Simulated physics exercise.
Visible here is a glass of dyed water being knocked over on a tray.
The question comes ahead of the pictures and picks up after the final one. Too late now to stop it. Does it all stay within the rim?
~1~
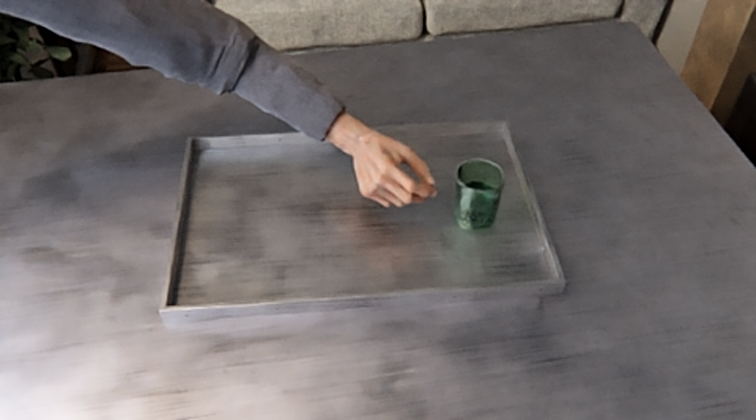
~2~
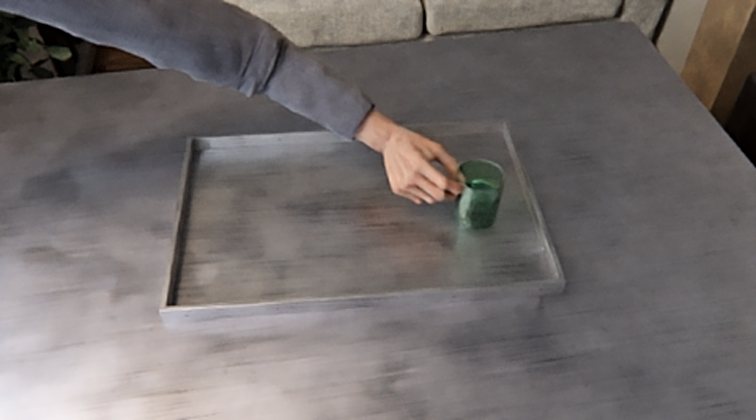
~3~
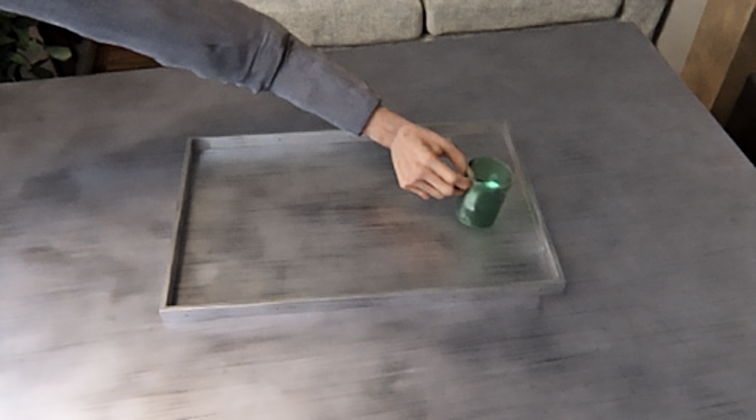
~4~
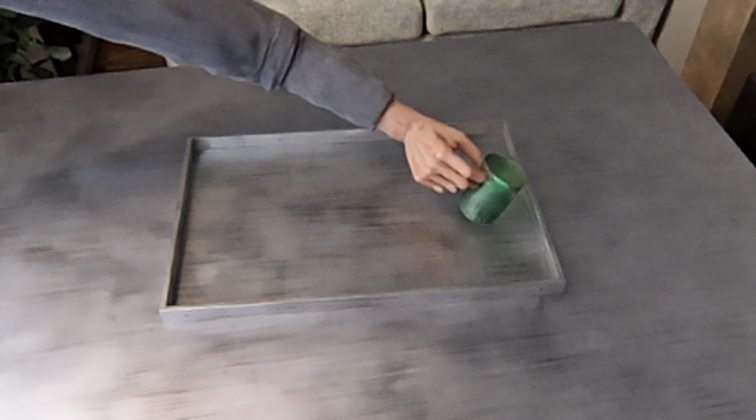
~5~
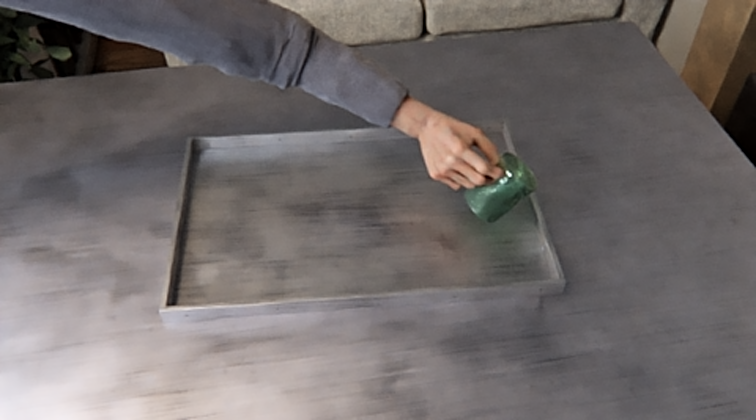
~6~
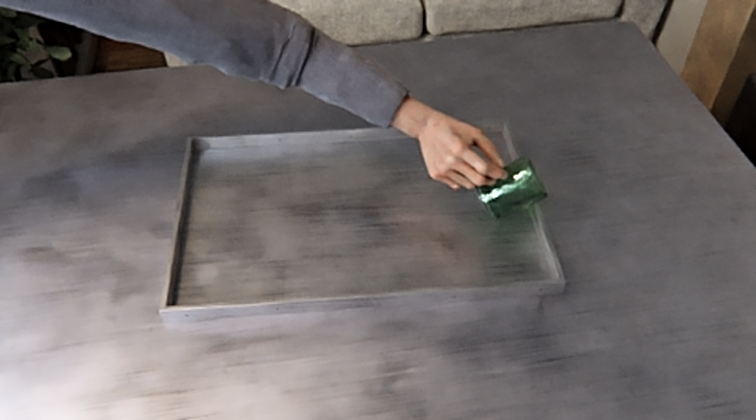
By the look of it, the area around the tray will get wet.
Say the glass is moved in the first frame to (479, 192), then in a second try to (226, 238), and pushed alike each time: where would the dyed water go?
At the first place it escapes from the tray, at the second it is held by the rim.
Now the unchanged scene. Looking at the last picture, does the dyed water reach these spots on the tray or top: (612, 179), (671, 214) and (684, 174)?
Spot one ends up in the spill, spot two in the spill, spot three in the spill.
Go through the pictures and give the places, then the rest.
In the first frame, it stands upright; glass (478, 194) about half full; tray (377, 291).
In the second frame, fingers against its side; glass about half full, surface at (478, 196).
In the third frame, fingers against its side; glass (483, 191) about half full.
In the fourth frame, fingers against its side; glass (492, 189) tipped 25°; tray (377, 291).
In the fifth frame, fingers against its side; glass (502, 187) tipped 40°.
In the sixth frame, it is falling; glass (513, 188) tipped 55°.
A moment on, the glass lies across the rim; the puddle covers about as much as a plate; it spreads outside the tray.
Further on, the puddle covers about as much as a tray; it spreads outside the tray.
When it is over, the puddle covers about as much as a tray; it spreads outside the tray.
